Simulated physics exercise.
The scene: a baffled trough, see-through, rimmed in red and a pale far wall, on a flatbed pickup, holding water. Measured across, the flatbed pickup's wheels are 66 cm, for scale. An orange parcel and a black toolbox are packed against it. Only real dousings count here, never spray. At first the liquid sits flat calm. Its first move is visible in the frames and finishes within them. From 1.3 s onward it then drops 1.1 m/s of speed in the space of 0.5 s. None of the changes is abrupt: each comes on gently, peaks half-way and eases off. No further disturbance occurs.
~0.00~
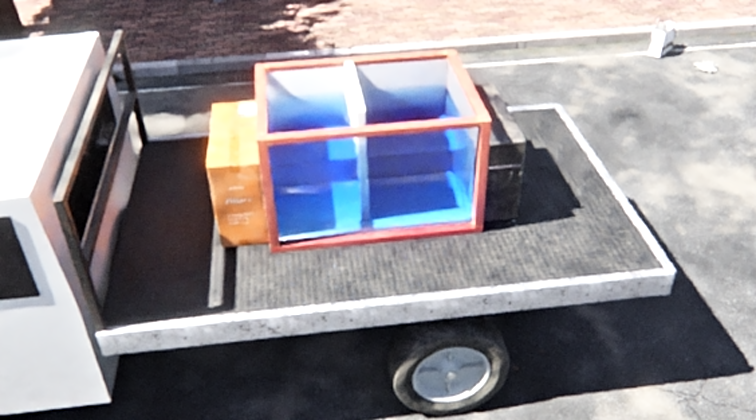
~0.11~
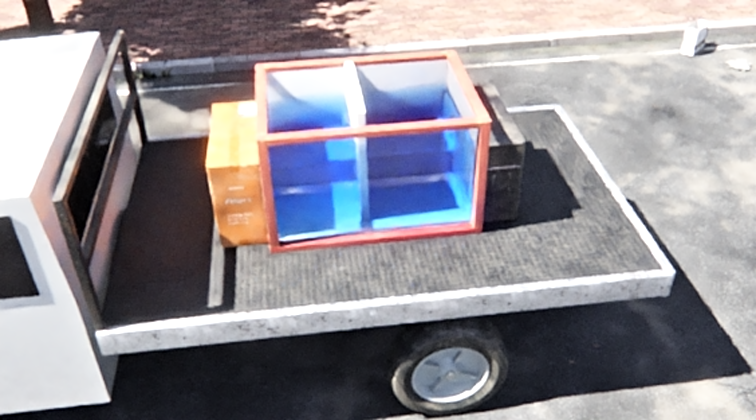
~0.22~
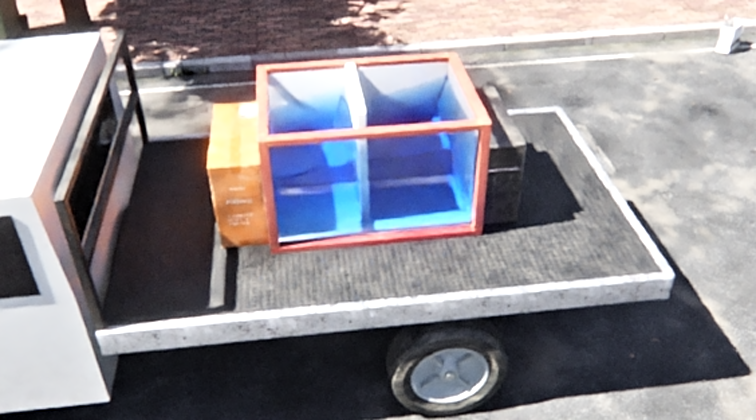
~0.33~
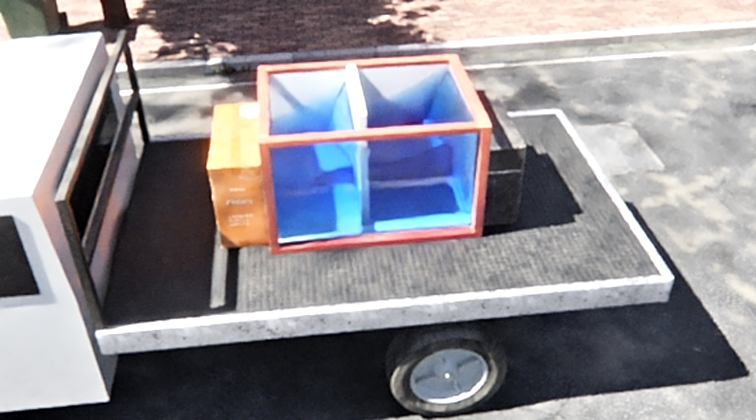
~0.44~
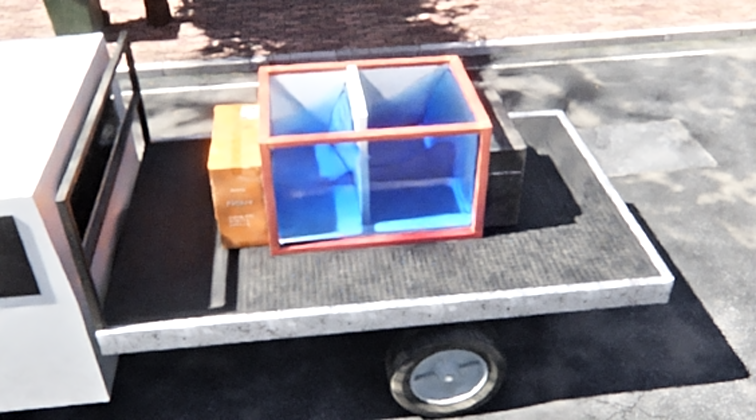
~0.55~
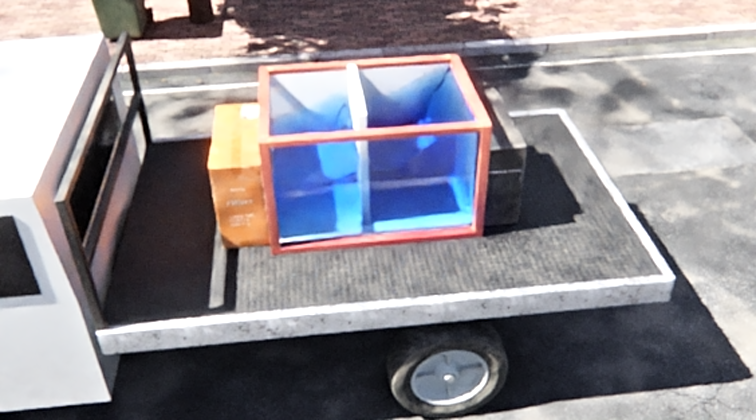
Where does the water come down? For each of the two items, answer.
Note: Orange parcel reached; black toolbox not reached.
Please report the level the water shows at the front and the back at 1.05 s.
Close to 42 cm at the front end and 46 cm at the back end.
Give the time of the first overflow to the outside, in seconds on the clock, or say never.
Roughly 2.0 seconds.
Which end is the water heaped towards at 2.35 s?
At the back.
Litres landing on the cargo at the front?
I'd guess close to 3 litres land there.
Then, 1.05 s in, front 43 cm, middle 57 cm, back 45 cm above the floor; no loss so far.
Then, 1.65 s in, front 63 cm, middle 52 cm, back 36 cm above the floor; no loss so far.
Then, 2.35 s in, front 51 cm, middle 32 cm, back 60 cm above the floor; the loss stands at 1 per cent, over the front.
Then, 4.78 s in, the loss stands at 2 per cent, over the front and the far side; the orange parcel has caught 3 litres and the black toolbox a few drops.
